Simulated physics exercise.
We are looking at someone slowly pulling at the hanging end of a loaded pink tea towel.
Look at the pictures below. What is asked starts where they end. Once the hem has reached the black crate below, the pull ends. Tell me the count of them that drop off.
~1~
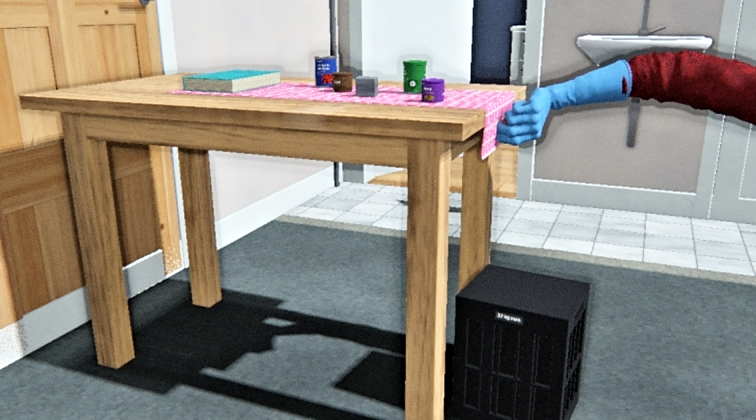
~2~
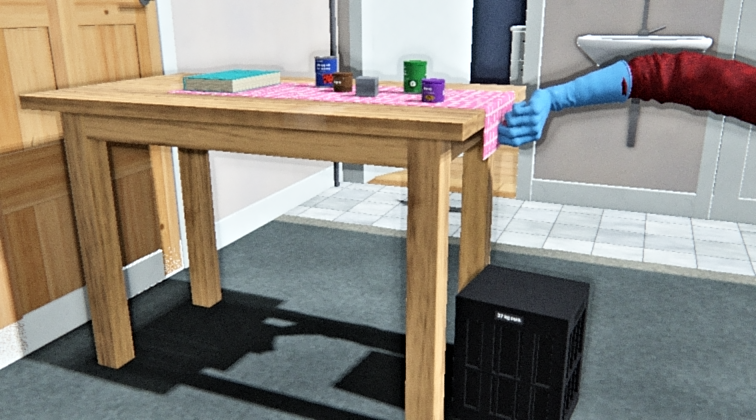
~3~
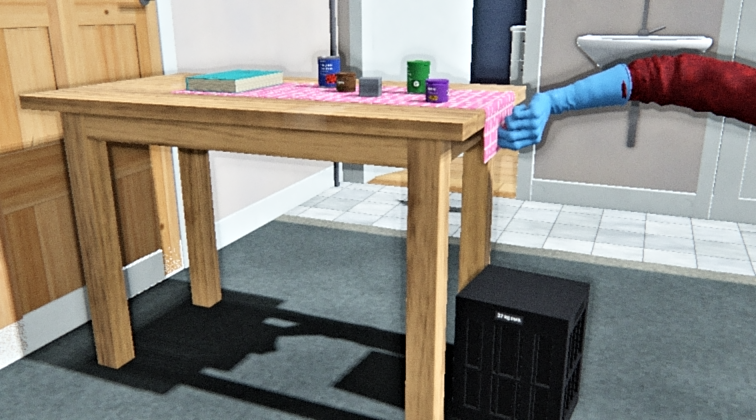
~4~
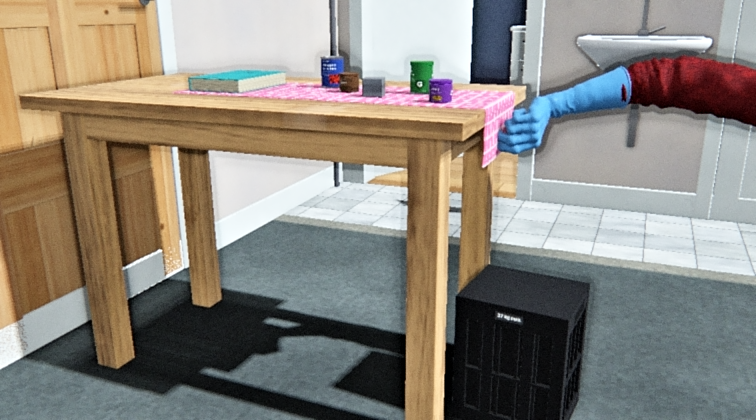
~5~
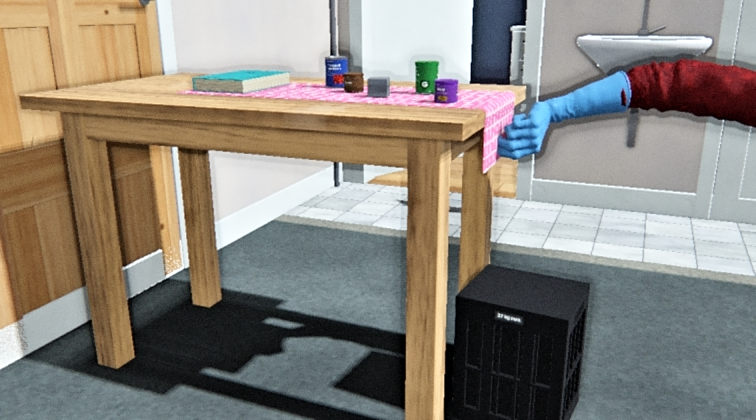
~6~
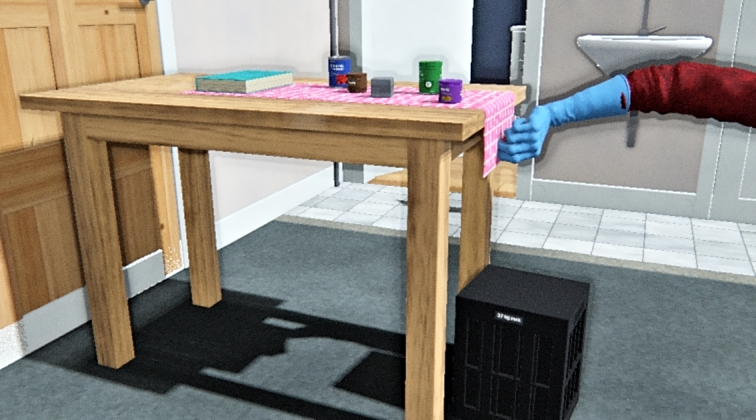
The count is three.
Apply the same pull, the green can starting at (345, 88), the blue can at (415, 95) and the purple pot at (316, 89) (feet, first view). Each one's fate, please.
The green can stays put, the blue can topples down, and the purple pot stays put.
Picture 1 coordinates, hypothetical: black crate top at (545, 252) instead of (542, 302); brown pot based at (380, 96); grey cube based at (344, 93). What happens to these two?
In the end the brown pot is still on top and the grey cube is still on top.
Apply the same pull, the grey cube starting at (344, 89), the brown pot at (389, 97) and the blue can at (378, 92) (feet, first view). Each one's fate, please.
Grey cube: Still on; brown pot: Off; blue can: Off.
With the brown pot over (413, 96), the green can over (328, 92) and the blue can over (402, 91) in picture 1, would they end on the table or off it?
Here's what happens: The brown pot leaves its perch, the green can remains aboard, the blue can leaves its perch.
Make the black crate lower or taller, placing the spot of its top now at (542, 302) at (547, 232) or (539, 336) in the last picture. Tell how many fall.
The first gives 1, the second 4.
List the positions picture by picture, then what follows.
Hem (482, 159); purple pot (433, 79); green can (415, 61); grey cube (367, 77); brown pot (342, 73); blue can (326, 57); top of the crate (542, 302), in the first picture.
Hem (484, 160); purple pot (433, 79), in the second picture.
Hem (484, 164); green can (418, 61), in the third picture.
Hem (482, 168); grey cube (374, 77); top of the crate (542, 302), in the fourth picture.
Hem (484, 173); brown pot (353, 73), in the fifth picture.
Hem (483, 177); purple pot (451, 80); green can (431, 62); grey cube (383, 78); brown pot (357, 73); blue can (339, 57), in the sixth picture.
Soon after, hem near (498, 211); purple pot gone.
After that, hem near (497, 265); purple pot and green can gone.
In the end, hem on the crate; purple pot, green can and grey cube gone. It carries off three.
